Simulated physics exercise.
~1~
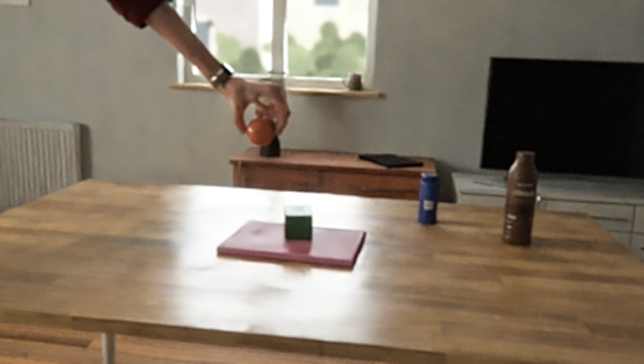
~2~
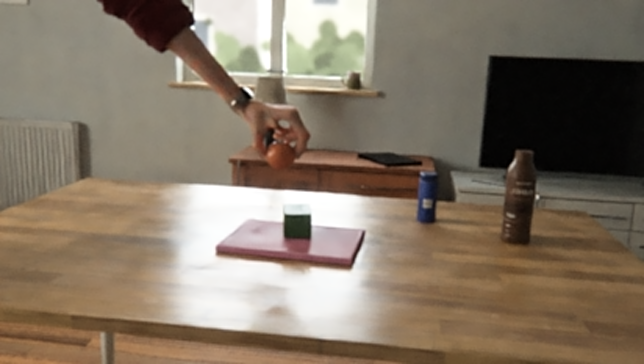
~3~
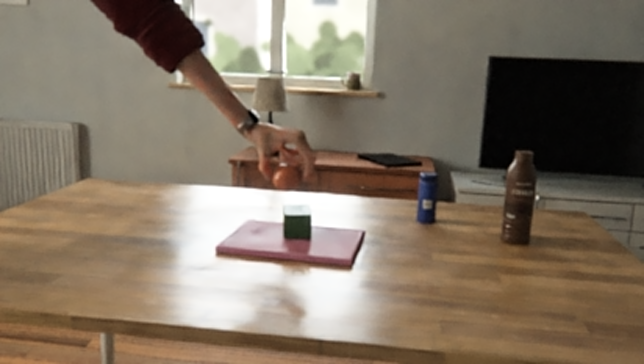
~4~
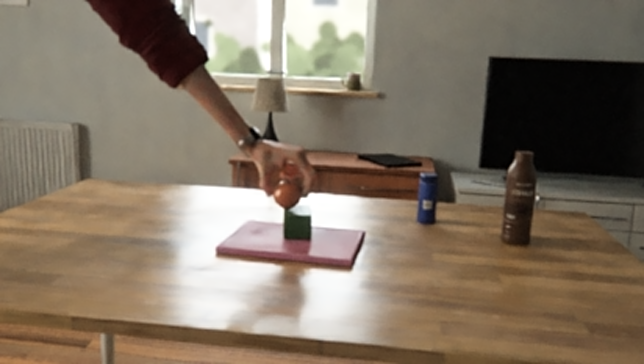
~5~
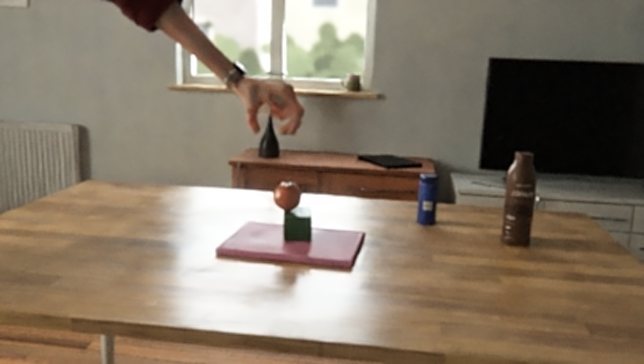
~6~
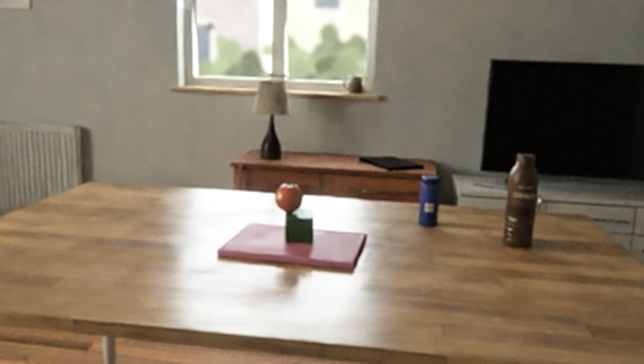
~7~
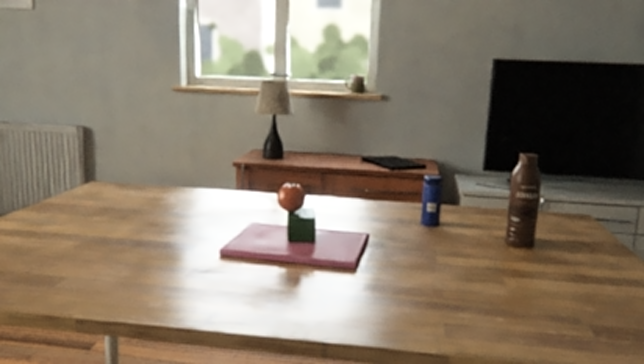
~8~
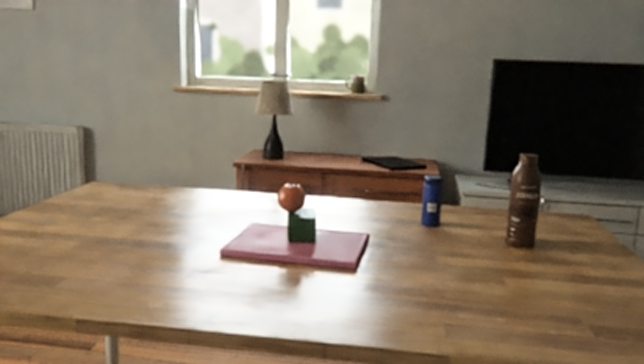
On a wooden table, a hand lowering an orange tomato onto a green block and withdrawing, the tomato staying balanced.
